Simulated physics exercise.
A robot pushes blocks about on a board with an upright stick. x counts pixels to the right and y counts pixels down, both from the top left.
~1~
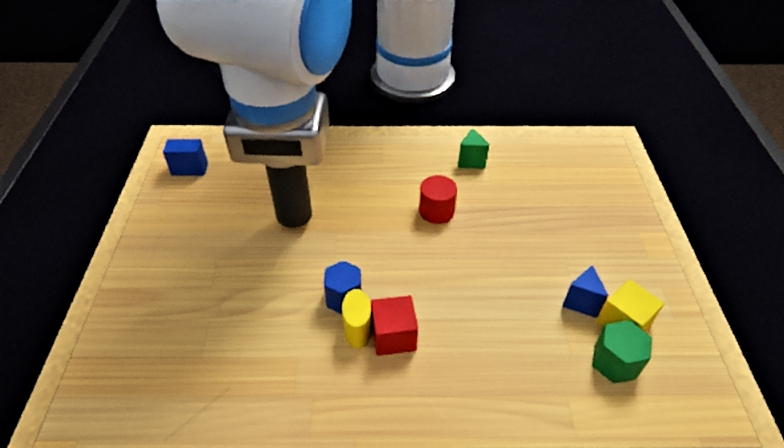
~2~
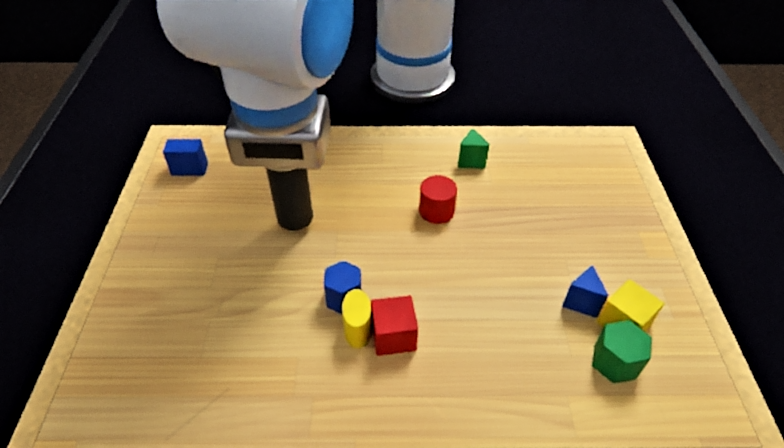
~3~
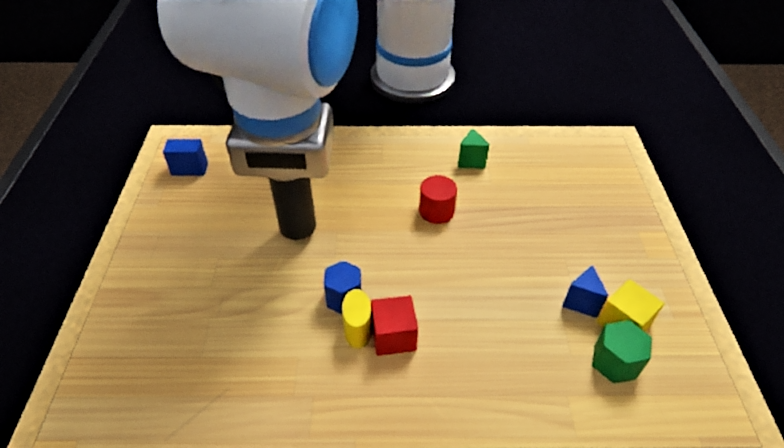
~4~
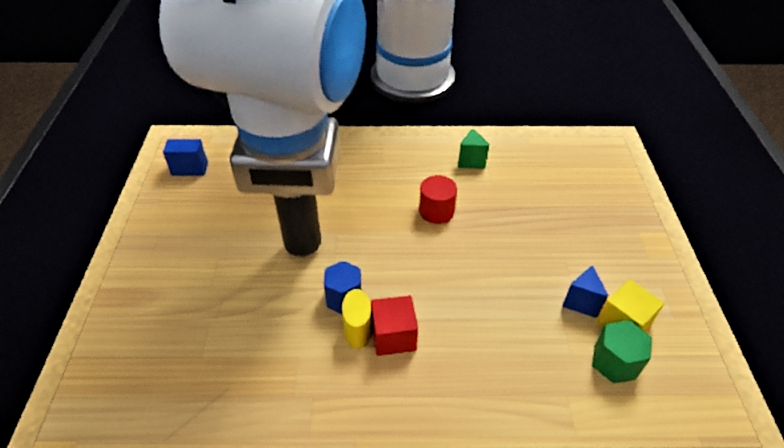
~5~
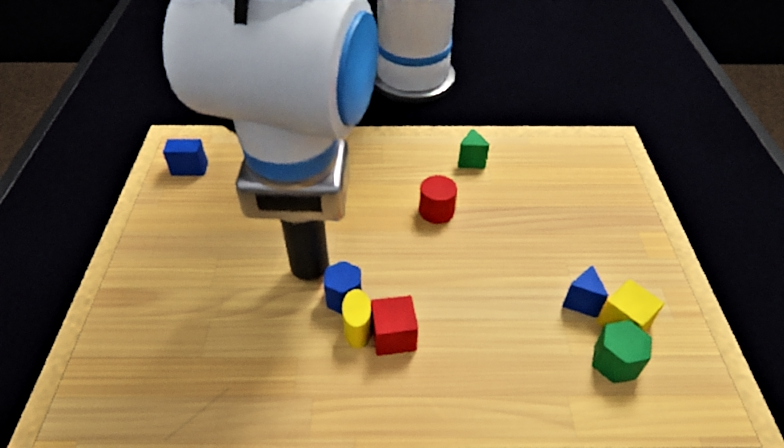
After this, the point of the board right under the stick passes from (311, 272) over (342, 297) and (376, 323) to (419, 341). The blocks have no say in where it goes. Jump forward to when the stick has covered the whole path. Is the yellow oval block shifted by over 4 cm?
Final answer: No.
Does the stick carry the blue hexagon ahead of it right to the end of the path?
Yes, I think so.
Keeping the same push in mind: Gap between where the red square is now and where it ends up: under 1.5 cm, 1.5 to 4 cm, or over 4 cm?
Displaced more than 4 cm.
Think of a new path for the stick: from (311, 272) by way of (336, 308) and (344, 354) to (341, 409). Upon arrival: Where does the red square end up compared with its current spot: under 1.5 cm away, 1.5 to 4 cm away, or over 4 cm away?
It goes a little way, 1.5 to 4 cm.
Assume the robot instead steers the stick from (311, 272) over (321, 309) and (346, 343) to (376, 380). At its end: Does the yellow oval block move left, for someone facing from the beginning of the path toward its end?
Yes, it checks out.
On the path given first. One third of the way, stick (343, 291); blue hexagon (371, 298); yellow oval block (365, 332), turned 55° clockwise; red square (411, 322).
Two thirds of the way, stick (378, 317); blue hexagon (417, 314), turned 45° anticlockwise; yellow oval block (369, 337), turned 85° clockwise; red square (452, 339), turned 35° clockwise.
At the end, stick (420, 334); blue hexagon (463, 320), turned 50° anticlockwise; yellow oval block (370, 338), turned 90° clockwise; red square (485, 353), turned 75° clockwise.
